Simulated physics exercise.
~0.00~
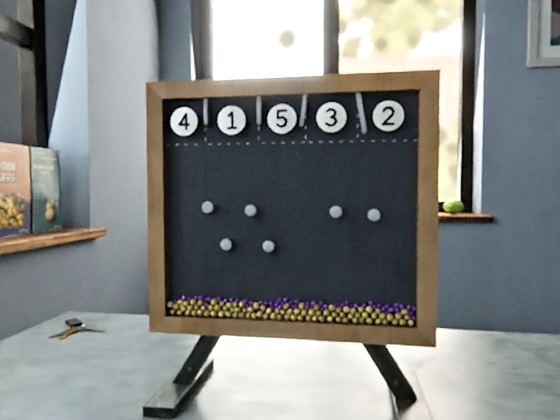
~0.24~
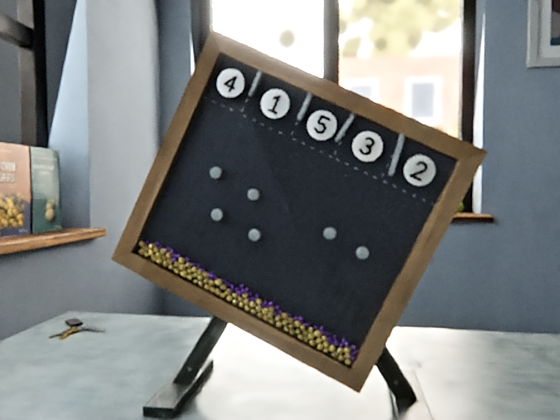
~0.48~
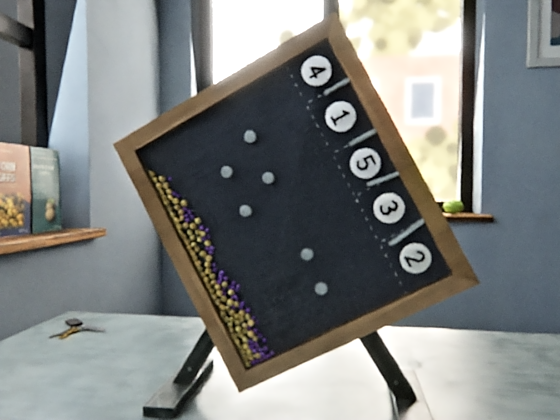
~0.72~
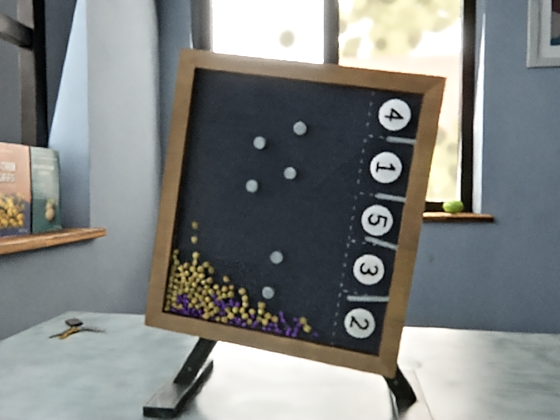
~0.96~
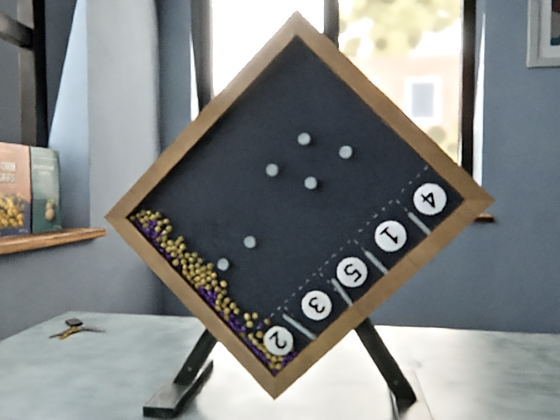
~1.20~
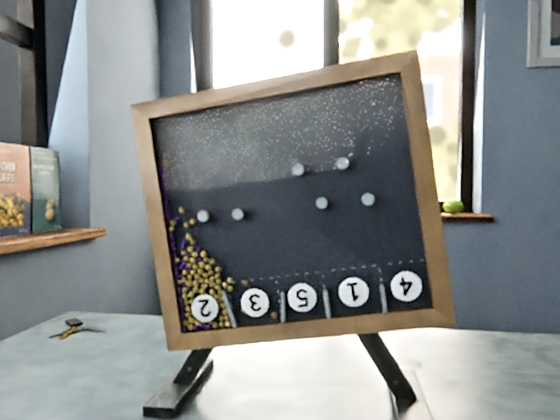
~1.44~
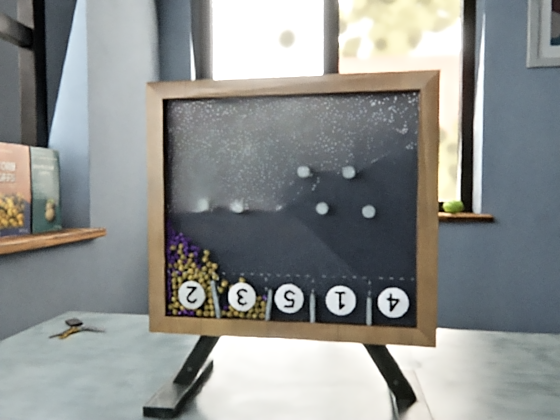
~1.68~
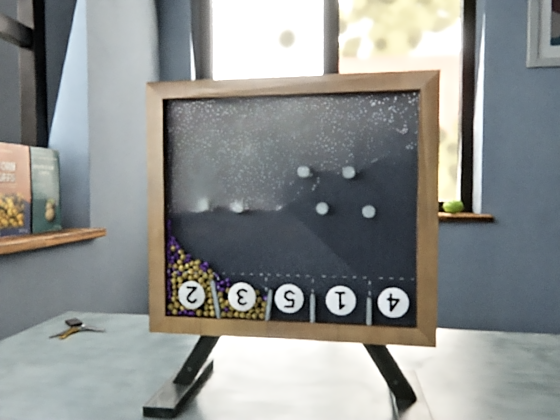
A framed dark board on a stand turned clockwise until it was upside down, and the gold and purple beads along its bottom slid and tumbled to the left, ending heaped in the lower left corner over the pockets marked two and three.
